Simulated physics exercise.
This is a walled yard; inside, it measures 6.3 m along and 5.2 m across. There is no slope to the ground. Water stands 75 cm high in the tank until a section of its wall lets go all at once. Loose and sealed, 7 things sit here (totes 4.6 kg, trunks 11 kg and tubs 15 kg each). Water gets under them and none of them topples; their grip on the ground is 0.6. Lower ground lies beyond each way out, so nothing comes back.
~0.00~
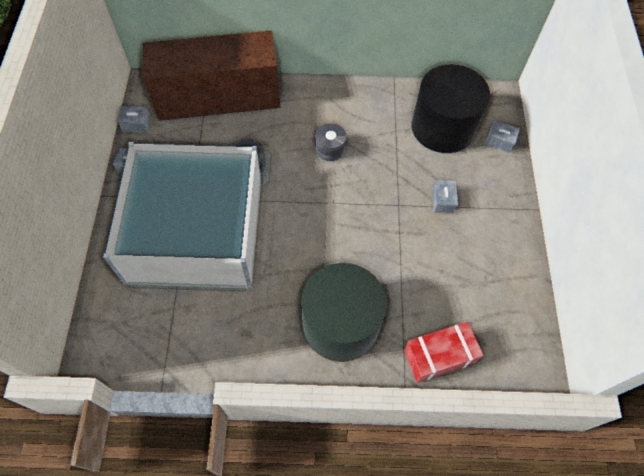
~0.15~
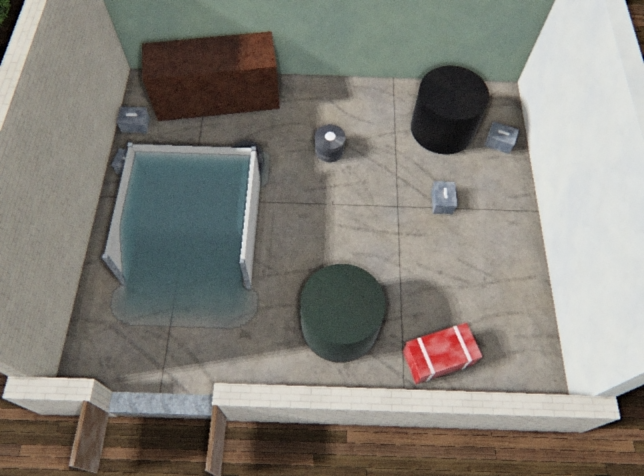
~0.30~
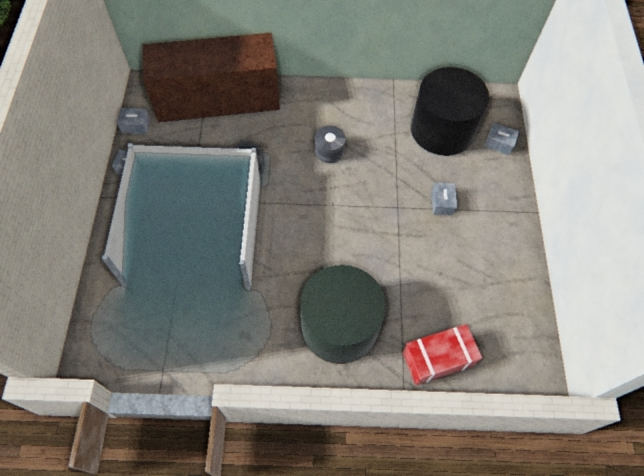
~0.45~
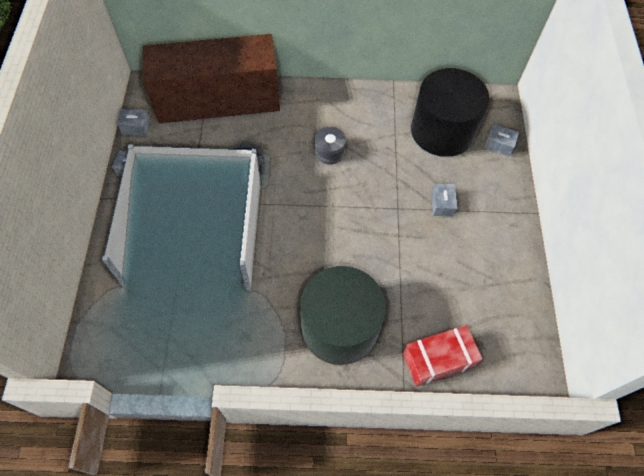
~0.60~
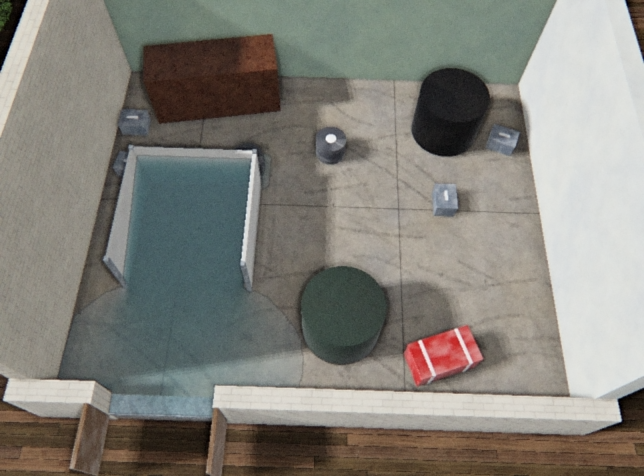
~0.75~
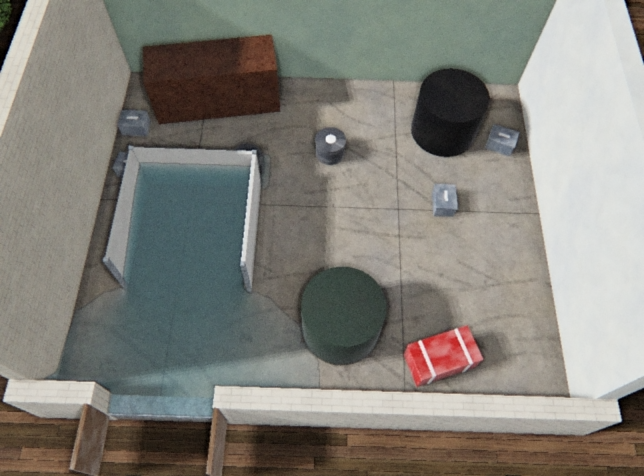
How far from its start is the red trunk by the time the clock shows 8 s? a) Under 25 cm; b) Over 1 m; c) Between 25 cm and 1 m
(b) Over 1 m.
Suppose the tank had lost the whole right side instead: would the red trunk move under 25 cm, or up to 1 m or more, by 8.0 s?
Well, the red trunk scoots a modest distance.
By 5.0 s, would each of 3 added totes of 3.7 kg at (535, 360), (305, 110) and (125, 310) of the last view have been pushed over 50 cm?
Well, in that order it's higher, lower and higher.
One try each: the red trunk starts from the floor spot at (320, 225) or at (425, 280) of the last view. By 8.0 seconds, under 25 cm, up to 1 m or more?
Run 1: It remains nearly still. Run 2: It remains nearly still.
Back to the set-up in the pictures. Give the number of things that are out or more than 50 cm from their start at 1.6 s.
By that time the total stands at 0.
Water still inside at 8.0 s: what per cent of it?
Somewhere near 40 percent, give or take.
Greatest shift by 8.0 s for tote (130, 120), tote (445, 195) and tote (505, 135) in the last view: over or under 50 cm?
Well, going one by one, it's too far, not that far and too far.
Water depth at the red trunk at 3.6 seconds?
About 6 cm.
After 1.6 s the red trunk is near (446, 352), 0.0 m from its start, aground; 0 of 7 are out; 0 afloat.
After 3.6 s the red trunk is near (528, 274), 1.6 m from its start, aground; 0 of 7 are out; 1 afloat.
After 5.6 s the red trunk is near (481, 159), 2.9 m from its start, afloat; 0 of 7 are out; 3 afloat.
After 8.0 s the red trunk is near (476, 150), 3.1 m from its start, aground; 0 of 7 are out; 2 afloat.
